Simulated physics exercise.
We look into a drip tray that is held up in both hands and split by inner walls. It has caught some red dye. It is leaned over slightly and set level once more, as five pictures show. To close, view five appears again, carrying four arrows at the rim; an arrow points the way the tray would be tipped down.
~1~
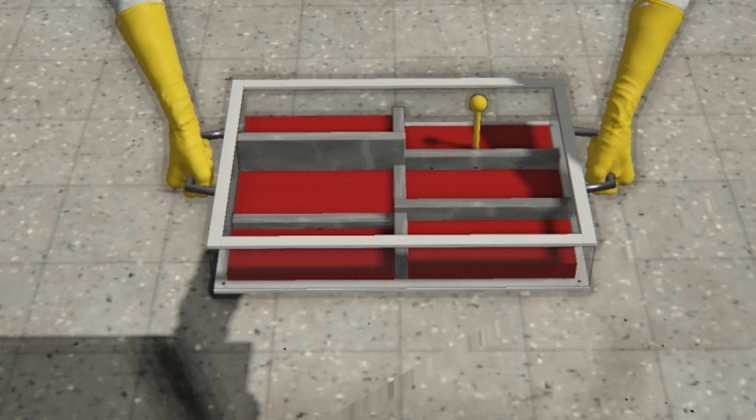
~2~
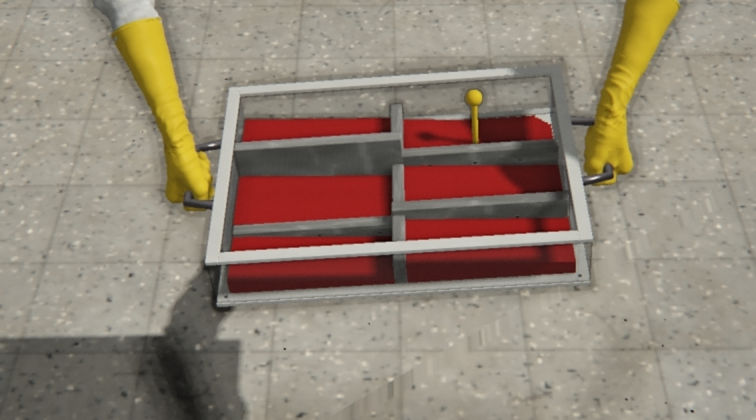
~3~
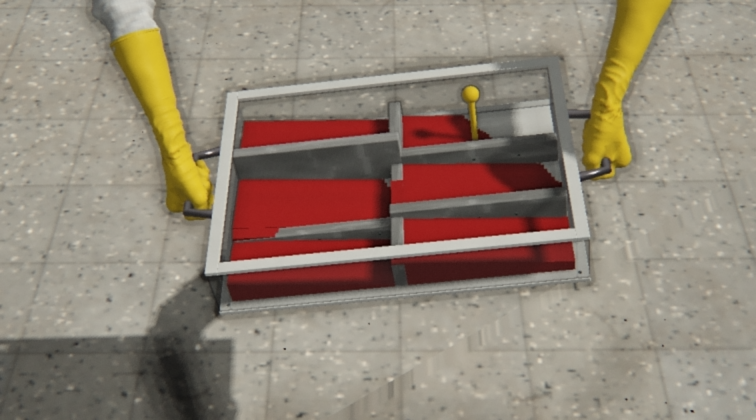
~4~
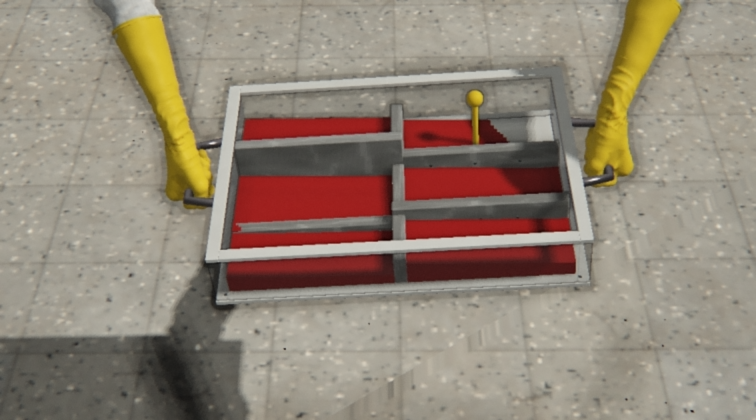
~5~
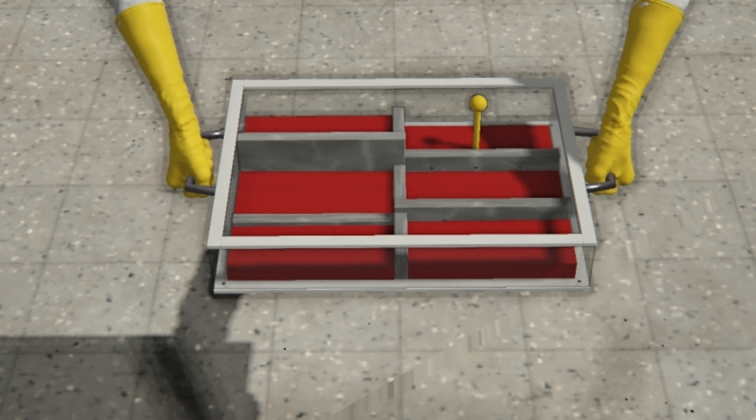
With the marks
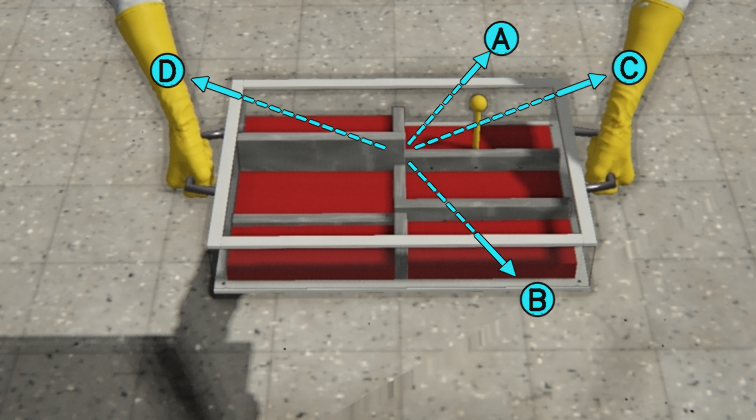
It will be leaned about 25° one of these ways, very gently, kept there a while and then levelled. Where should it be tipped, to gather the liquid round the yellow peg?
A.
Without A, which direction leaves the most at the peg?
C it is.
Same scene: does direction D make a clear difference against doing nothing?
No, it changes little.
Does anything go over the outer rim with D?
Yes, some is lost.
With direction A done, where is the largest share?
It is the back right one.
On the marked copy, A ends at (485, 56); B ends at (511, 271); C ends at (600, 78); D ends at (197, 81).
Choosing A, about 41 % of the liquid ends in the peg's bay; about 24 % goes over the rim.
Choosing B, about 9 % of the liquid ends in the peg's bay; about 19 % goes over the rim.
Choosing C, about 31 % of the liquid ends in the peg's bay; about 34 % goes over the rim.
Choosing D, about 4 % of the liquid ends in the peg's bay; about 19 % goes over the rim.
